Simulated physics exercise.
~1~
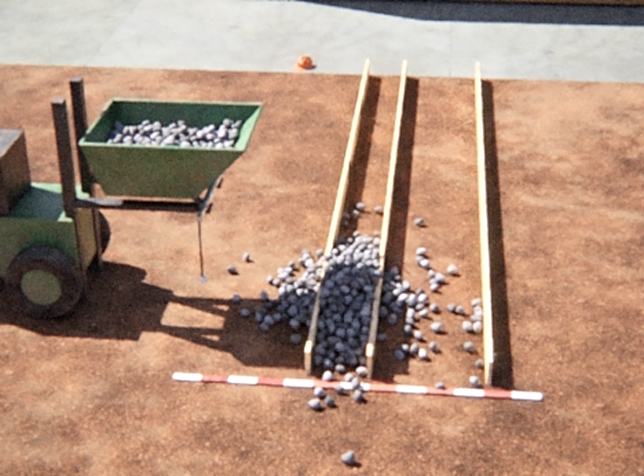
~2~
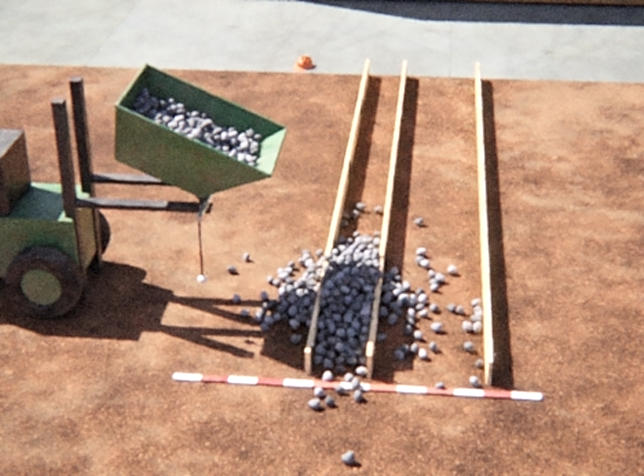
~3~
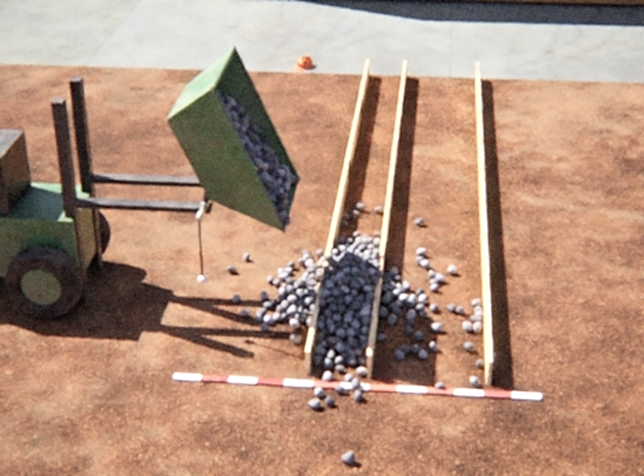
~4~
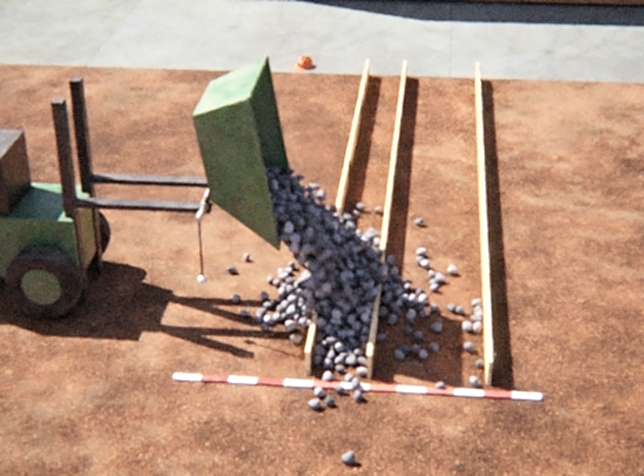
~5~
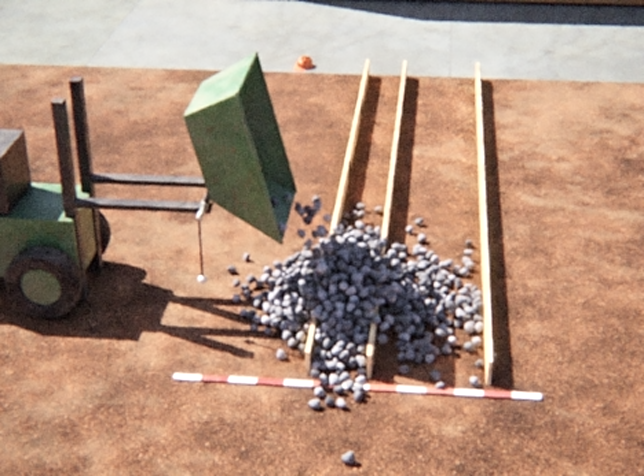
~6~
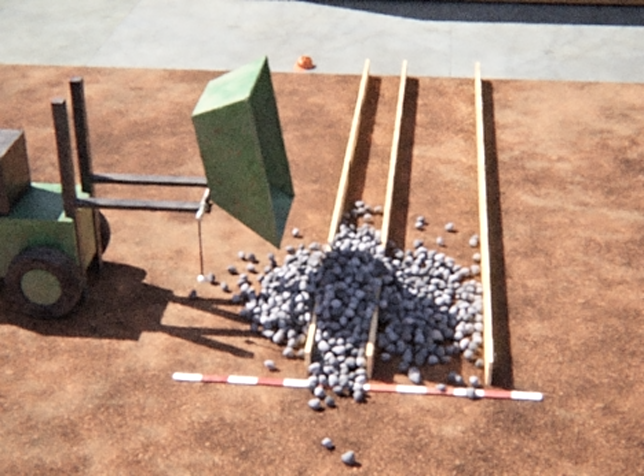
A green skip full of smooth grey stones hangs from the forks of a green forklift at the left, seen from above on reddish-brown ground. Three pale boards run away from a red and white striped pole, with a heap of similar stones already lying around the two nearer ones. The skip tilts steadily to the right until it stands steeply on end, and the stones pour out in a thick stream onto the heap. It rocks back slightly and tips forward again as the last ones fall. The skip ends empty, above a broader pile reaching the right-hand board.
